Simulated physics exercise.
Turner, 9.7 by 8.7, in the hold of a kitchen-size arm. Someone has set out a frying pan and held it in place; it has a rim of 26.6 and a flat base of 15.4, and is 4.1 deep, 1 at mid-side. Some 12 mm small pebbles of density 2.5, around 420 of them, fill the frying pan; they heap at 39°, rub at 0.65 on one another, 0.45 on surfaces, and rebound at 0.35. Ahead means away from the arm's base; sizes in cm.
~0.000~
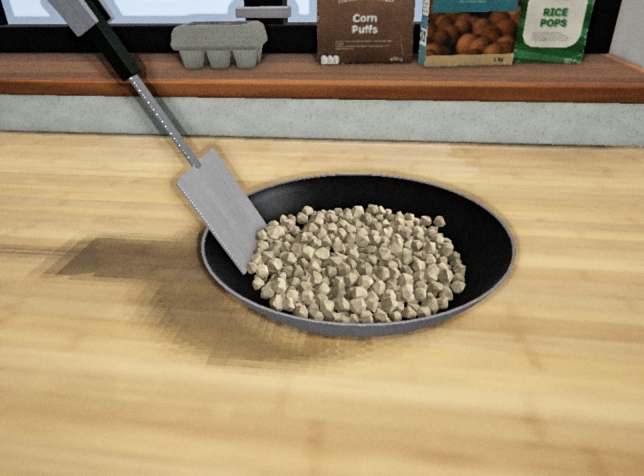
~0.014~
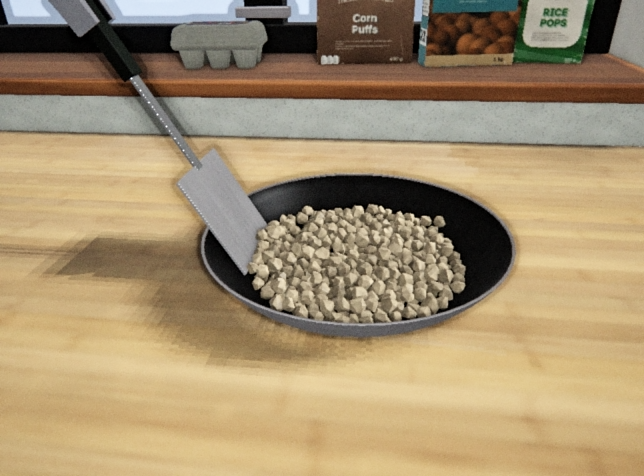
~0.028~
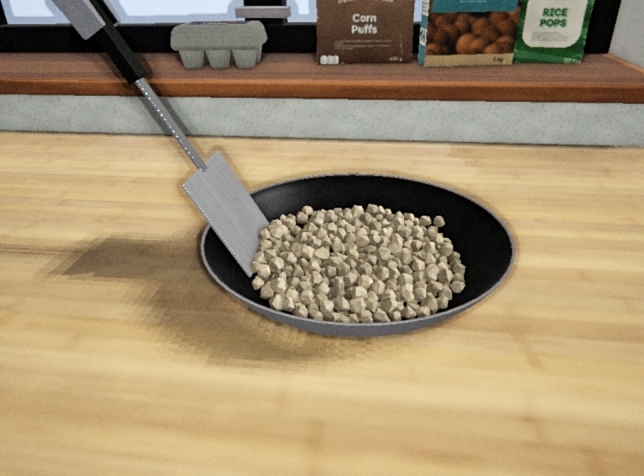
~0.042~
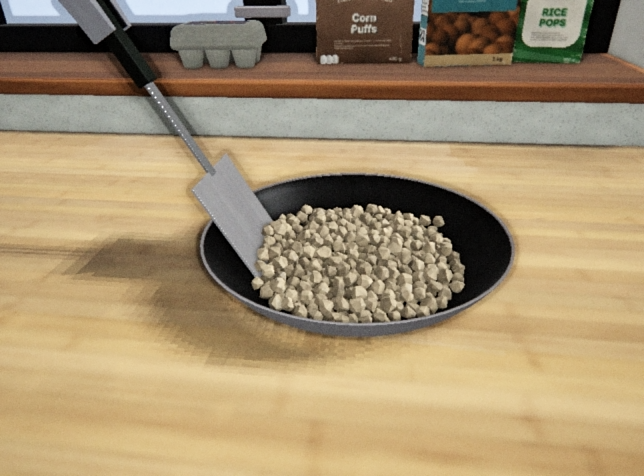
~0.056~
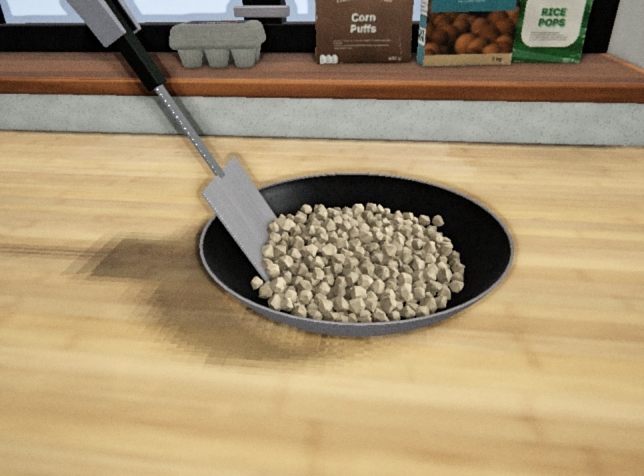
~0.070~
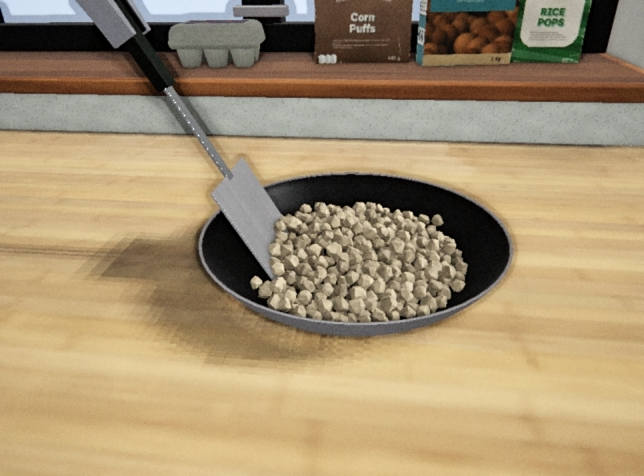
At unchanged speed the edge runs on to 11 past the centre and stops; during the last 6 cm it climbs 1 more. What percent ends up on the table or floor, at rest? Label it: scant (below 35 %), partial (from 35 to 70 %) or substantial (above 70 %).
Partial (from 35 to 70 %).
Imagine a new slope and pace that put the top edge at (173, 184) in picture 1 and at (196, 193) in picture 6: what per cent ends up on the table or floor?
Around 45 per cent finishes on the table or floor.
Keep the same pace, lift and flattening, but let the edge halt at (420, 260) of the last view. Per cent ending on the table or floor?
My guess is roughly 10 percent.
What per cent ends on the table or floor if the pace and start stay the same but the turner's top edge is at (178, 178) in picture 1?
I'd estimate around 45 per cent.
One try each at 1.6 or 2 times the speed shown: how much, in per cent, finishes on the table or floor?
Near 50 and near 55 percent respectively.
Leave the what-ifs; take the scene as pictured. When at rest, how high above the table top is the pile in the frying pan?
Near 5.0 centimetres high.
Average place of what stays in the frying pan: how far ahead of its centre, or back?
Ahead of centre, near 2.5 centimetres.
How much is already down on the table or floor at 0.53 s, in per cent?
It is near 50 percent.
After 0.18 s, sloping 60°, highest piece 5 above the table; 417 in the frying pan.
After 0.28 s, sloping 60°, highest piece 7 above the table; 395 in the frying pan, 1 on the table or floor, 21 on the blade or in flight.
After 0.53 s, sloping 60°, highest piece 4 above the table; 210 in the frying pan, 203 on the table or floor, 4 on the blade or in flight.
After 1.58 s, sloping 60°, highest piece 4 above the table; 210 in the frying pan, 207 on the table or floor.
In the end, 210 in the frying pan, 207 on the table or floor. That is 50 % on the table or floor.
